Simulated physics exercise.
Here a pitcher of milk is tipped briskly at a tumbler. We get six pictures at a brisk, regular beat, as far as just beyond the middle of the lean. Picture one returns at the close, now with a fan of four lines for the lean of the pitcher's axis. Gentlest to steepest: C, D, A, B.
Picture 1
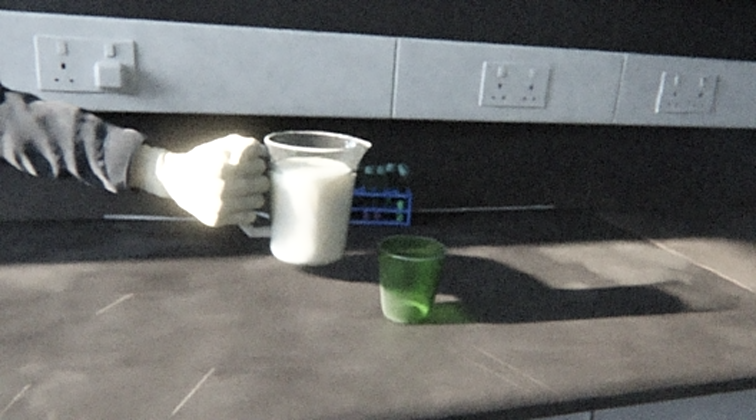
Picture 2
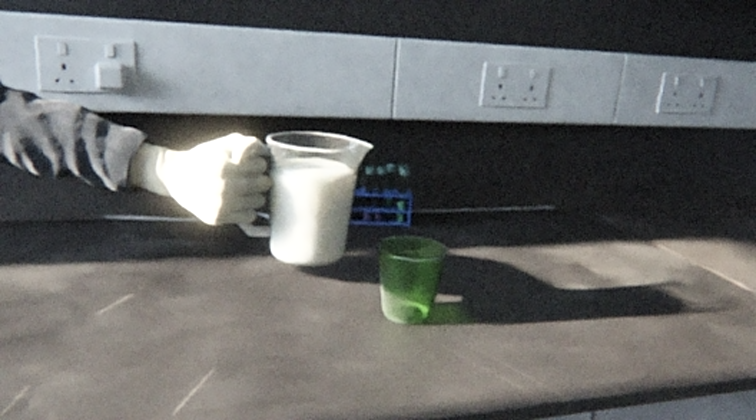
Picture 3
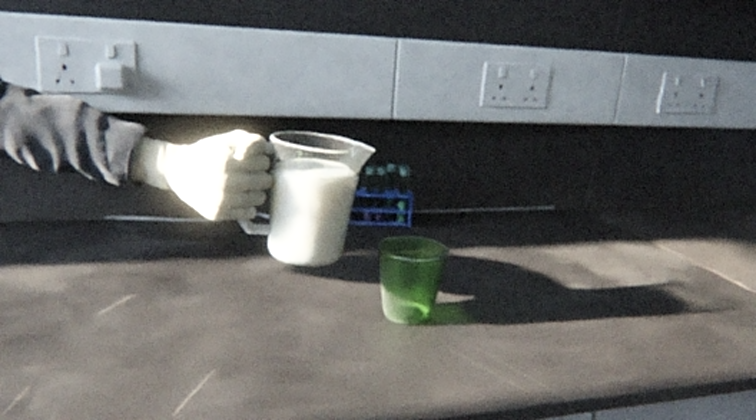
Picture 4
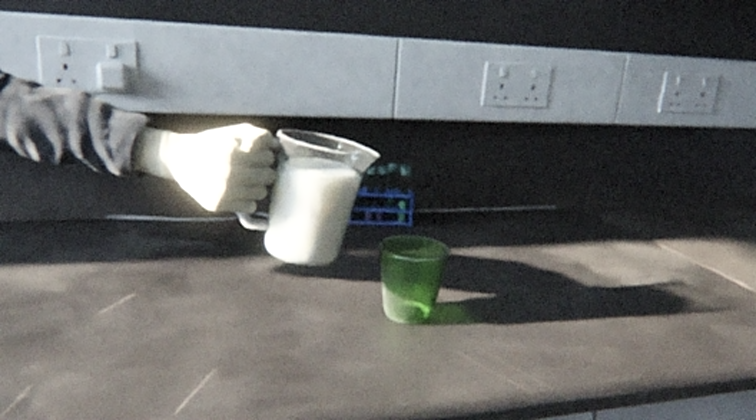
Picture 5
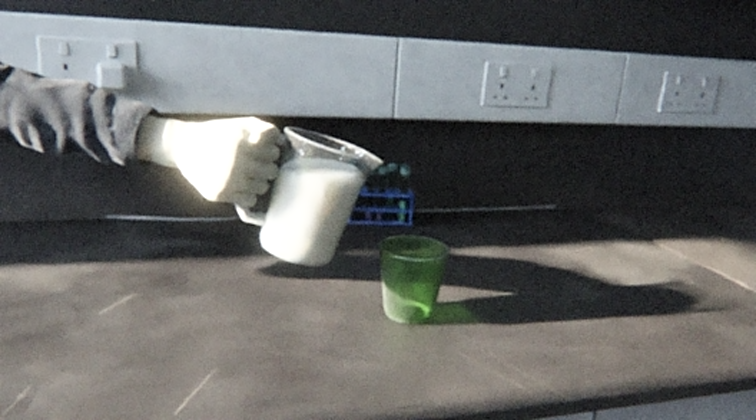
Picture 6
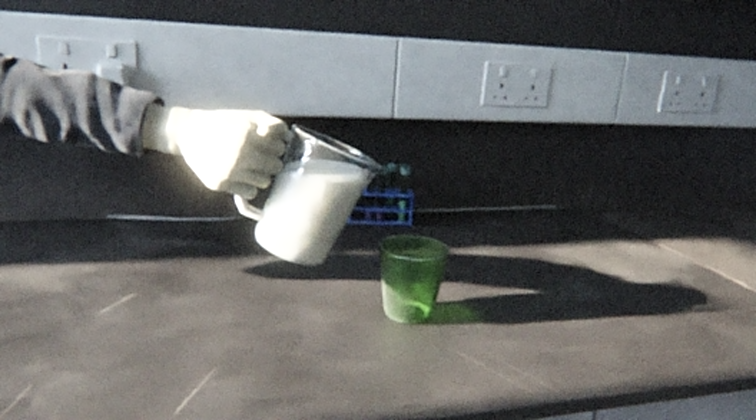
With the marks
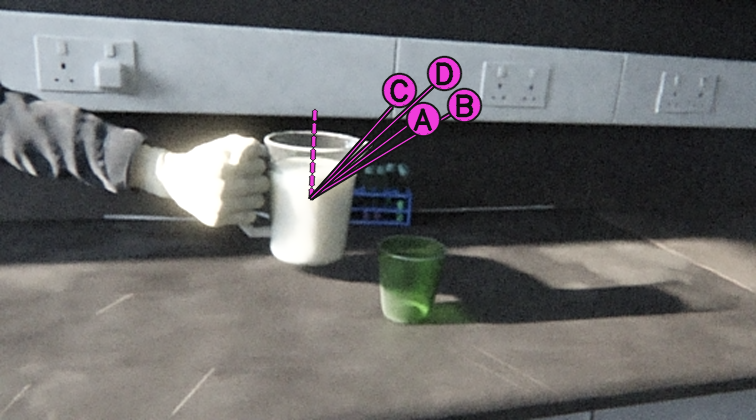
A gloved hand in a dark, creased sleeve reaches in from the left, holding a clear pitcher of white milk above a dark countertop, seen from the front and slightly above. A green tumbler stands right of the pitcher, with a blue rack behind and pale wall sockets above. The hand holds the pitcher upright, then tilts it steadily rightward, while the view stays still.
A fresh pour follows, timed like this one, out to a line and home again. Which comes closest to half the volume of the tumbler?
The answer is line B.
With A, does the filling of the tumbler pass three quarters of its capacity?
No.
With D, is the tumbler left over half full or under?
Under.
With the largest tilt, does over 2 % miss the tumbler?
No.
On the marked copy, A at (406, 126); B at (450, 114); C at (391, 107); D at (433, 85).
For line A, the tumbler ends with about 35 % of what it can hold.
For line B, the tumbler ends with about 51 % of what it can hold.
For line C, the tumbler ends with about 14 % of what it can hold.
For line D, the tumbler ends with about 24 % of what it can hold.
